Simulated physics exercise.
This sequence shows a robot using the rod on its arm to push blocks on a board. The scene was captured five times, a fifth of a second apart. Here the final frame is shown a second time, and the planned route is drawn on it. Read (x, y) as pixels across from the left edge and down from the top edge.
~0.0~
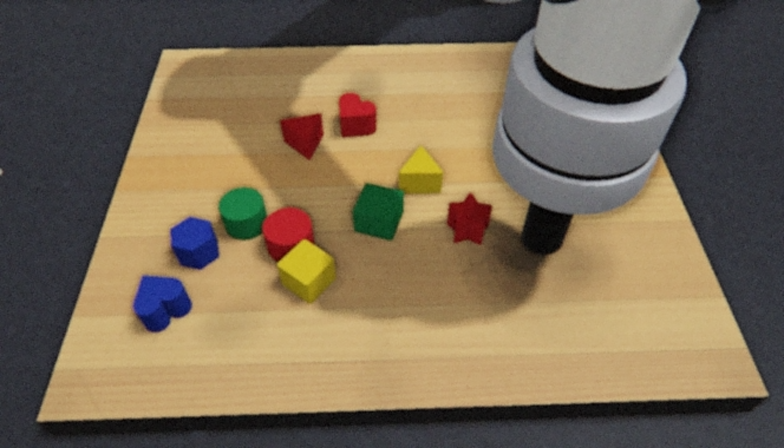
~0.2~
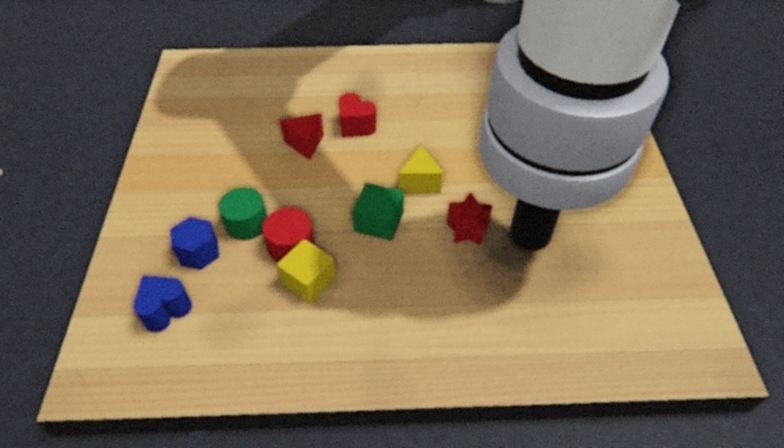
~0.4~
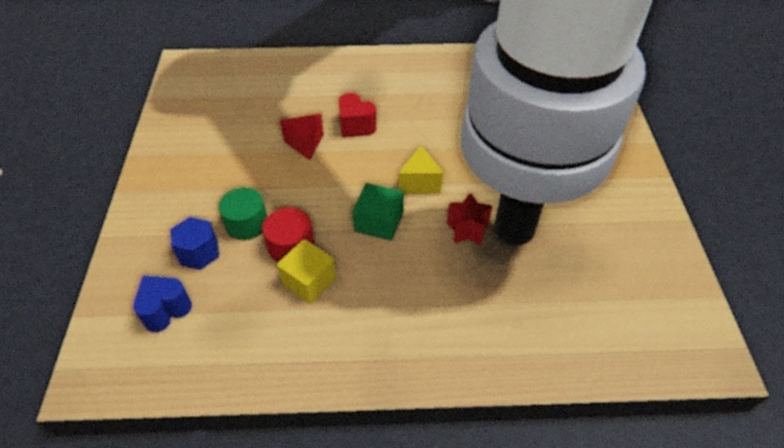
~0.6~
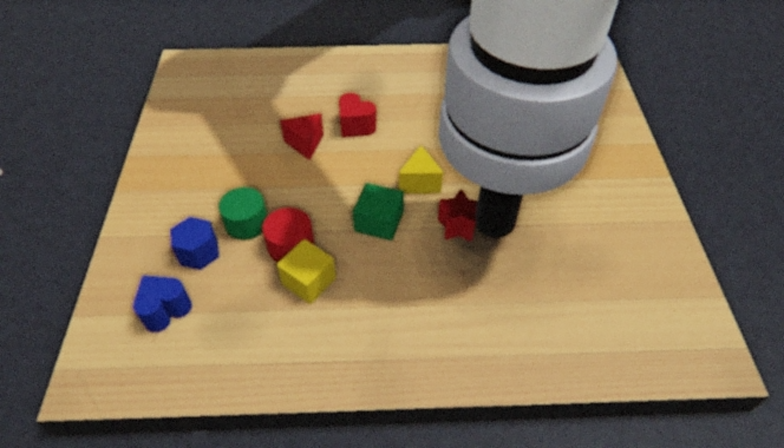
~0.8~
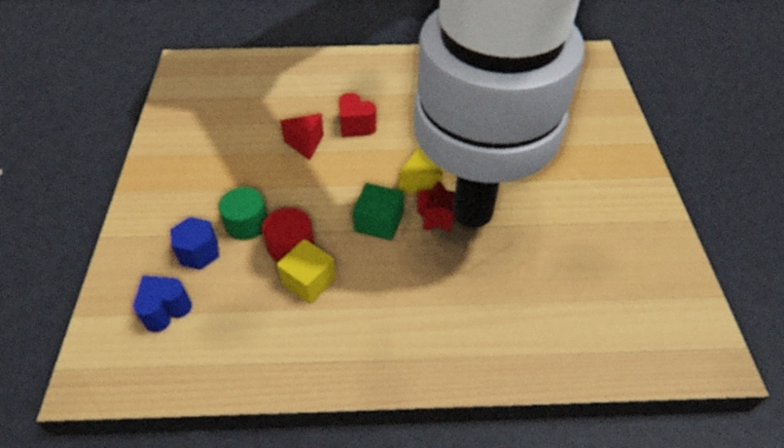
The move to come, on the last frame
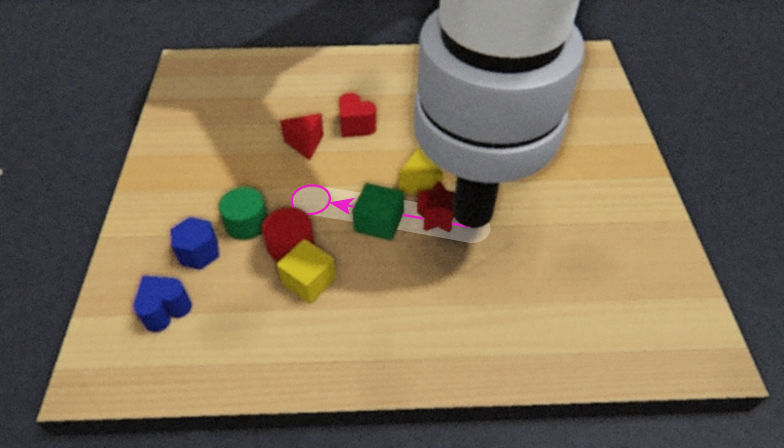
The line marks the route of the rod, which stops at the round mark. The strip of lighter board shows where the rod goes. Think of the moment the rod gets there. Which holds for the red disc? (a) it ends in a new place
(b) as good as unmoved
Letter a.
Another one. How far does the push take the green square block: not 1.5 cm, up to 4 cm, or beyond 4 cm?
Displacement: Past 4 cm.
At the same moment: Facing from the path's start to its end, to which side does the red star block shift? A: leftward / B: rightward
B.
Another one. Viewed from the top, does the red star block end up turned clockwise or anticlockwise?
The answer is clockwise.
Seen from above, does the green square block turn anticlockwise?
Yes, it checks out.
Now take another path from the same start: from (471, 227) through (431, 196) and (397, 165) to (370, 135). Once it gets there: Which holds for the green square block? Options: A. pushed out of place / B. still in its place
The correct letter is A.
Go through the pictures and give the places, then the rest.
In the first picture, rod tip at (541, 240); block tops, red disc at (287, 225); green square block at (379, 201); yellow triangular block at (421, 163); red star block at (471, 209).
In the second picture, rod at (530, 236); blocks unchanged.
In the third picture, rod at (514, 231); blocks unchanged.
In the fourth picture, rod at (495, 224); red star block at (461, 206).
In the fifth picture, rod at (473, 214); red disc at (287, 225); green square block at (379, 201); yellow triangular block at (421, 163); red star block at (439, 197).
Path on the board, in a line from (471, 227) to (311, 199).
On the path given first. One third of the way, rod at (416, 204); green square block at (352, 199), turned 40° anticlockwise; yellow triangular block at (418, 161), turned 20° clockwise; red star block at (388, 181), turned 15° clockwise.
Two thirds of the way, rod at (361, 194); green square block at (323, 202), turned 50° anticlockwise; yellow triangular block at (418, 161), turned 20° clockwise; red star block at (352, 163), turned 50° clockwise.
At the end, rod at (309, 186); red disc at (264, 240); green square block at (290, 208), turned 90° anticlockwise; yellow triangular block at (418, 161), turned 20° clockwise; red star block at (342, 158), turned 90° clockwise.
